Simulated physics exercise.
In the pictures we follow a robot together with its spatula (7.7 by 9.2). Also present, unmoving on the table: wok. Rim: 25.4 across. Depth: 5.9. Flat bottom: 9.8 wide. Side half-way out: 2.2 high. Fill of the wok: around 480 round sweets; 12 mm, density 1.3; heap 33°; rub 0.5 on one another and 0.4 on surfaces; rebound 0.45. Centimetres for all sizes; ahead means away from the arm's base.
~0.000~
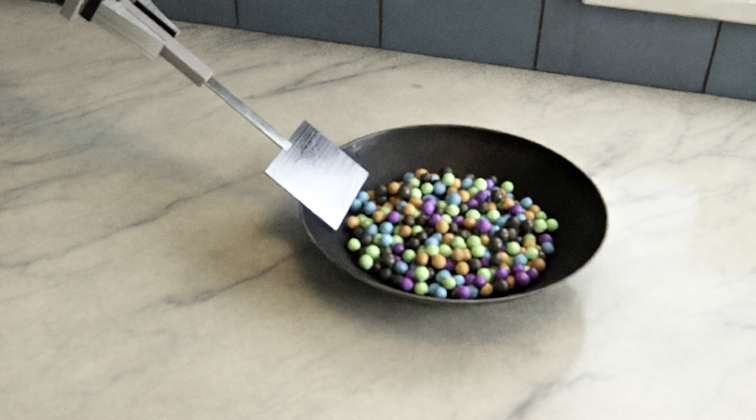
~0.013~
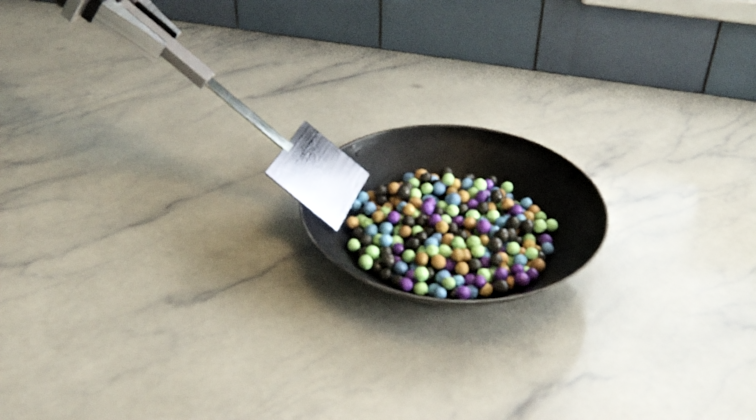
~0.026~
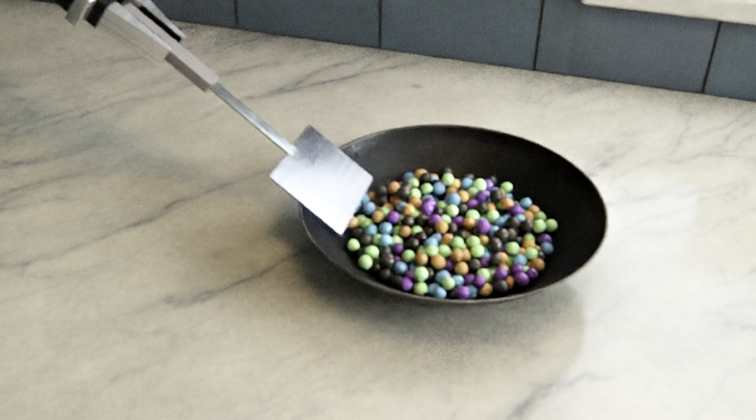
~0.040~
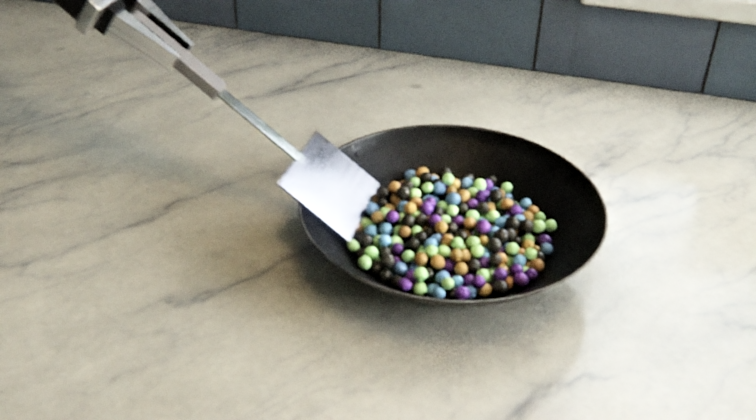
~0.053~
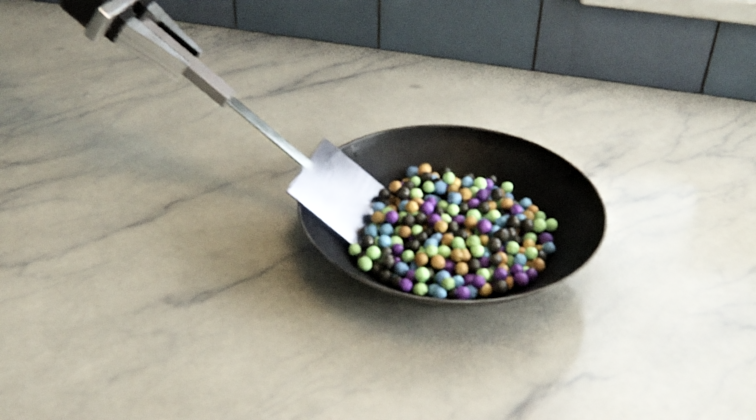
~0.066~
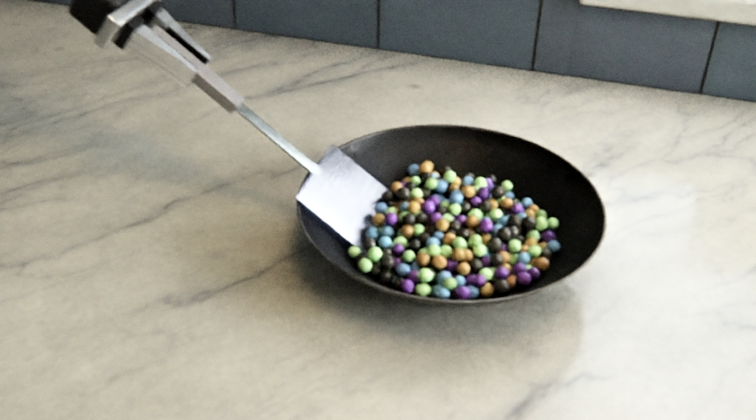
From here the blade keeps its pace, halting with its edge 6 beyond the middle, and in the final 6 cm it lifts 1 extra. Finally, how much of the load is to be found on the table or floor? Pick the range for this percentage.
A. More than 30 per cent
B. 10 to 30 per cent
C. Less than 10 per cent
The answer is B.
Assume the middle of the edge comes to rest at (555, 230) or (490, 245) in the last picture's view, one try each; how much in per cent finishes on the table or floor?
The two tries give near 50 and near 5 in a hundred.
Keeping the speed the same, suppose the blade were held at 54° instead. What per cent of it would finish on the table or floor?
It would be near 25 per cent.
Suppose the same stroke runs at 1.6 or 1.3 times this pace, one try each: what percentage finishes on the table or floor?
The two tries give roughly 30 and 30 in a hundred.
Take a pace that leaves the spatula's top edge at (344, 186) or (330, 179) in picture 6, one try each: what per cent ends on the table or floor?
Close to 45 per cent in the first try and close to 35 per cent in the second.
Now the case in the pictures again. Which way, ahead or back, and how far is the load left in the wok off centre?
Ahead, by around 5.0 cm.
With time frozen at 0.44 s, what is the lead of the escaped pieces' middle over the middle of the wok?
Distance ahead of centre: Approx. 16 cm.
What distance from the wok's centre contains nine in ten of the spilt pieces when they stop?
The distance is roughly 30 cm.
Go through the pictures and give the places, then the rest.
The first frame shows spatula top edge at (285, 145), sloping 37°; upper third of the load around (446, 222), from x 350 to 550, top at y 175; 482 in the wok.
The second frame shows spatula top edge at (286, 146), sloping 37°; upper third of the load around (446, 223), from x 350 to 550, top at y 175.
The third frame shows spatula top edge at (290, 150), sloping 37°; upper third of the load around (445, 223), from x 350 to 550, top at y 175.
The fourth frame shows spatula top edge at (298, 156), sloping 37°; upper third of the load around (445, 223), from x 355 to 550, top at y 175.
The fifth frame shows spatula top edge at (306, 164), sloping 37°; upper third of the load around (446, 223), from x 355 to 550, top at y 170.
The sixth frame shows spatula top edge at (315, 170), sloping 37°; upper third of the load around (450, 223), from x 355 to 555, top at y 165; 482 in the wok.
After 0.13 s, sloping 37°, highest piece 7 above the table; 482 in the wok.
After 0.20 s, sloping 37°, highest piece 7 above the table; 482 in the wok.
After 0.44 s, sloping 37°, highest piece 8 above the table; 406 in the wok, 66 on the table or floor, 10 on the blade or in flight.
After 1.49 s, sloping 37°, highest piece 8 above the table; 404 in the wok, 78 on the table or floor.
At rest, 404 in the wok, 78 on the table or floor. That is 16 % on the table or floor.
